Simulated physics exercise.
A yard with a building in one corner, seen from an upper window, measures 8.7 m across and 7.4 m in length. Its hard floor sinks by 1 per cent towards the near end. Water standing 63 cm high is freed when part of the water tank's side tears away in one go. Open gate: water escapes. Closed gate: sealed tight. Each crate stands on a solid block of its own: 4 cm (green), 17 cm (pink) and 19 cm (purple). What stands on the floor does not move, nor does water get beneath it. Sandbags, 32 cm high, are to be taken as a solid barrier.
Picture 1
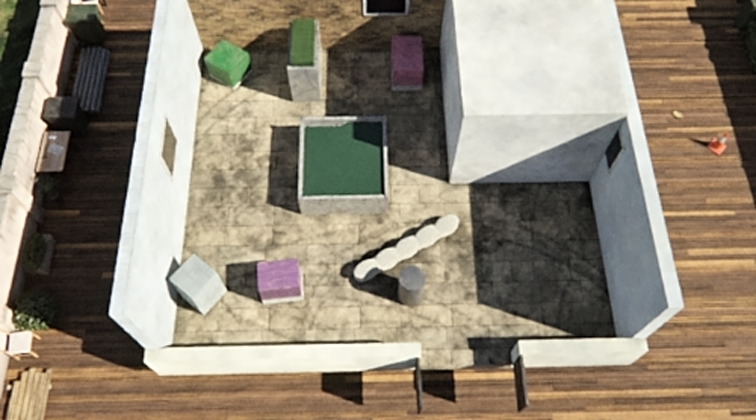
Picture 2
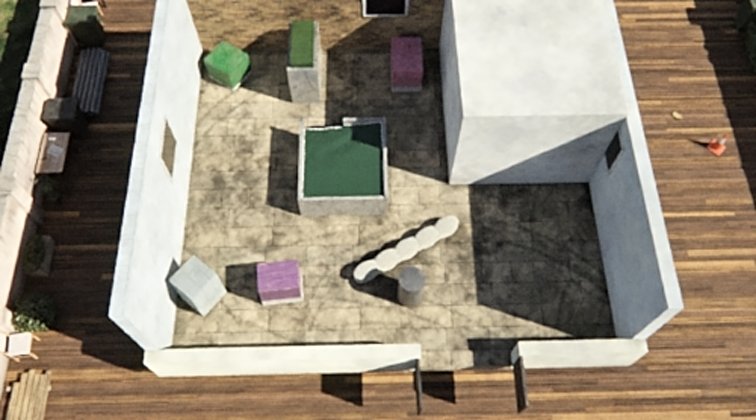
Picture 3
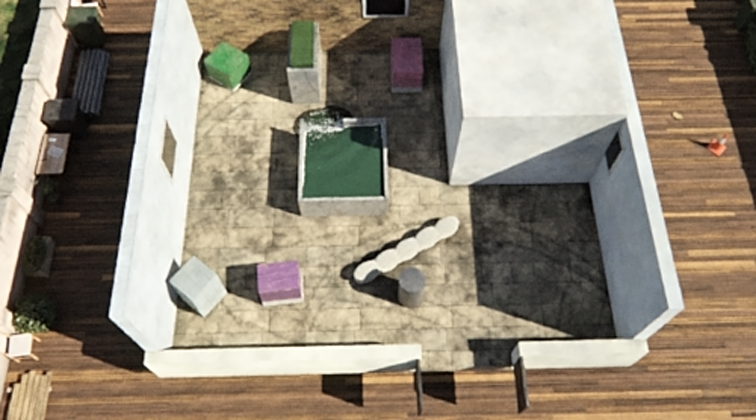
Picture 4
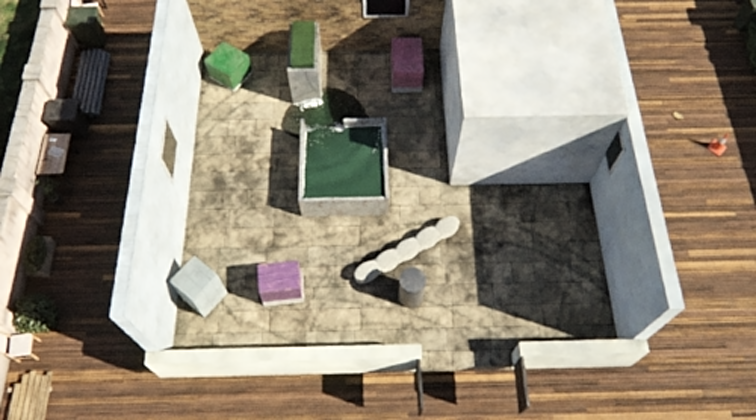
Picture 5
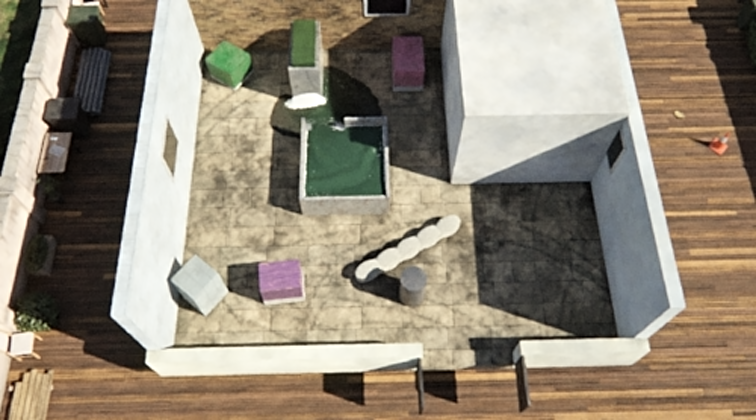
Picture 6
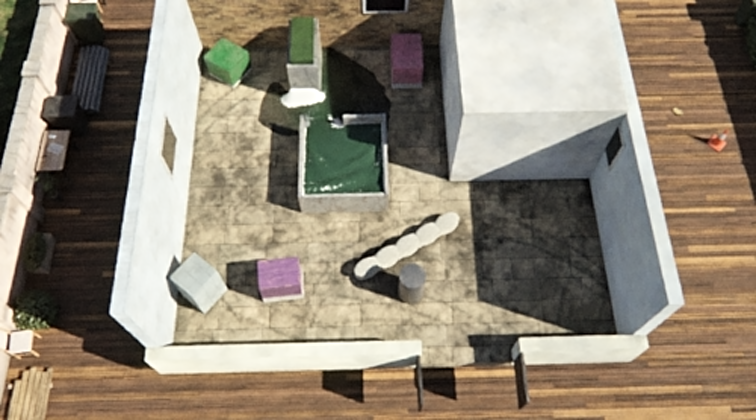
The clip opens on a high view of a walled yard with a pale building, colored crates and a still, square tank of green water. Part of the tank's far side breaks, and water pours out towards the tall green-topped block, foaming white at its base while dark water spreads behind the rippling tank.
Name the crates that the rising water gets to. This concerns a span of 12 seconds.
Green crate: Reached, pink crate: Reached, purple crate: Missed.
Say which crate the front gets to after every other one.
The purple one.
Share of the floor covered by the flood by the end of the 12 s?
Close to 75 in a hundred.
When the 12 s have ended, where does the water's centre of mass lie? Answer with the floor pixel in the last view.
Near (321, 194).
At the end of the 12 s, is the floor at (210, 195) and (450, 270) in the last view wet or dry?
Awash, then not yet touched.
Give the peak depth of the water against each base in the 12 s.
In cm: Green 19, pink 22, purple 9.
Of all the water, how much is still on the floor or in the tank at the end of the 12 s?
I'd put it at some 100 percent still there.
A moment later water covers 15 % of the floor and is deepest (42 cm) near (316, 104); green plinth reached, pink plinth reached, purple plinth not reached.
Soon after water covers 20 % of the floor and is deepest (35 cm) near (438, 45); green plinth reached, pink plinth reached, purple plinth not reached.
Next water covers 35 % of the floor and is deepest (24 cm) near (316, 104); green plinth reached, pink plinth reached, purple plinth not reached.
Later on water covers 60 % of the floor and is deepest (15 cm) near (387, 83); green plinth reached, pink plinth reached, purple plinth reached.
At the end water covers 75 % of the floor and is deepest (10 cm) near (172, 357); highest at the green plinth 19 cm, highest at the pink plinth 22 cm, highest at the purple plinth 9 cm.
